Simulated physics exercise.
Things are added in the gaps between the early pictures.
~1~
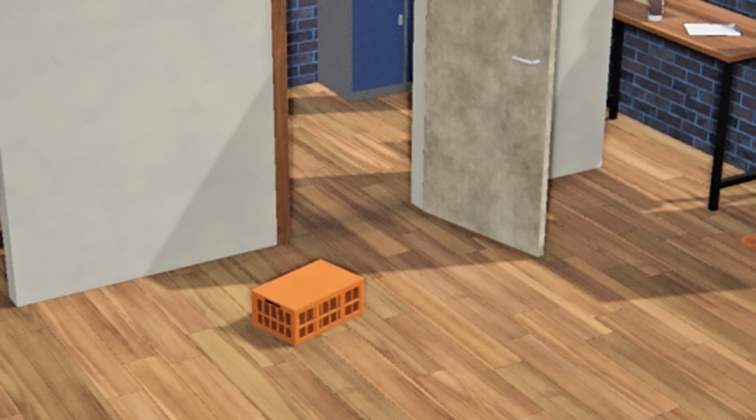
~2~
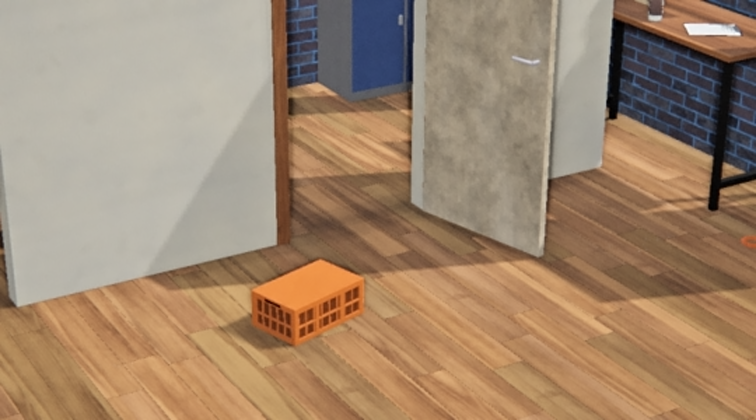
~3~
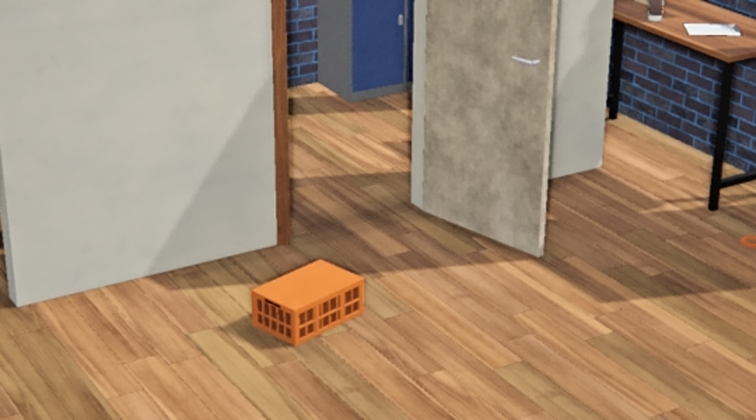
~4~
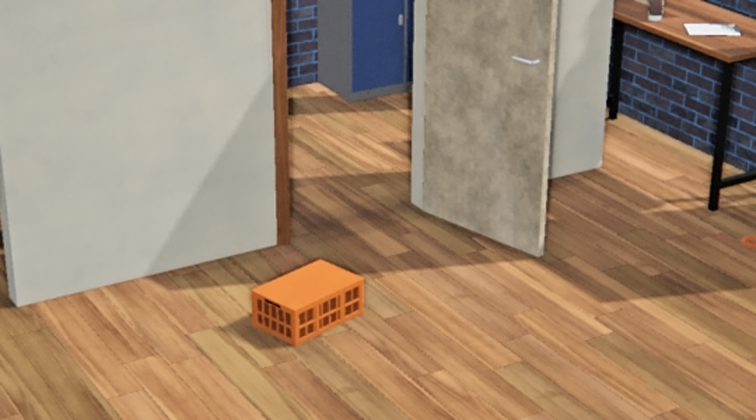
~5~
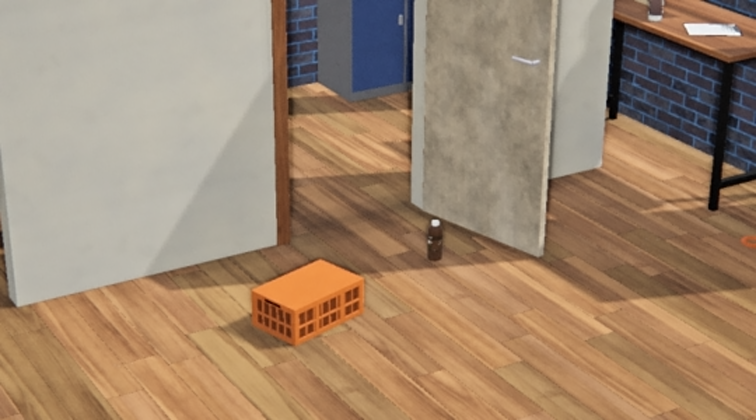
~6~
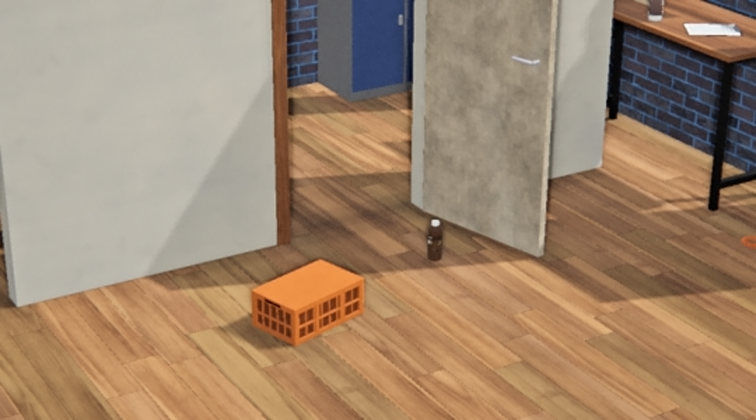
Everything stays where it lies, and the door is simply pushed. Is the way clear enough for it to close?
I expect the push will succeed.
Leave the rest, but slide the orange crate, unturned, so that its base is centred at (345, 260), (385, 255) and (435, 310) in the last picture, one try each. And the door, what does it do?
First it cannot finish its swing, then it cannot finish its swing, and last it finishes its swing.
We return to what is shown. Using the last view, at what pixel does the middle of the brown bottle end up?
It winds up at roughly (283, 207).
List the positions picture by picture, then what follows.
In the first frame, door wide open and still; orange crate (308, 302).
In the second frame, door wide open and still; orange crate (308, 302).
In the third frame, door wide open and still; orange crate (308, 302).
In the fourth frame, door wide open and still; orange crate (308, 302).
In the fifth frame, door wide open and still; orange crate (308, 302).
In the sixth frame, door wide open and still; brown bottle (435, 240); orange crate (308, 302).
Then, 0.90 s on from there, door 61° open; brown bottle shifted about its own width near (421, 240).
Then, 1.20 s on from there, door 38° open; brown bottle shifted well along near (370, 239).
Then, 1.40 s on from there, door 21° open; brown bottle shifted well along near (335, 234).
Then, 1.70 s on from there, door 0° open; brown bottle shifted well along near (289, 216).
In the end, door 0° open; moved from the start, brown bottle; orange crate unmoved. At the end, from the last picture's camera, brown bottle near (283, 207).
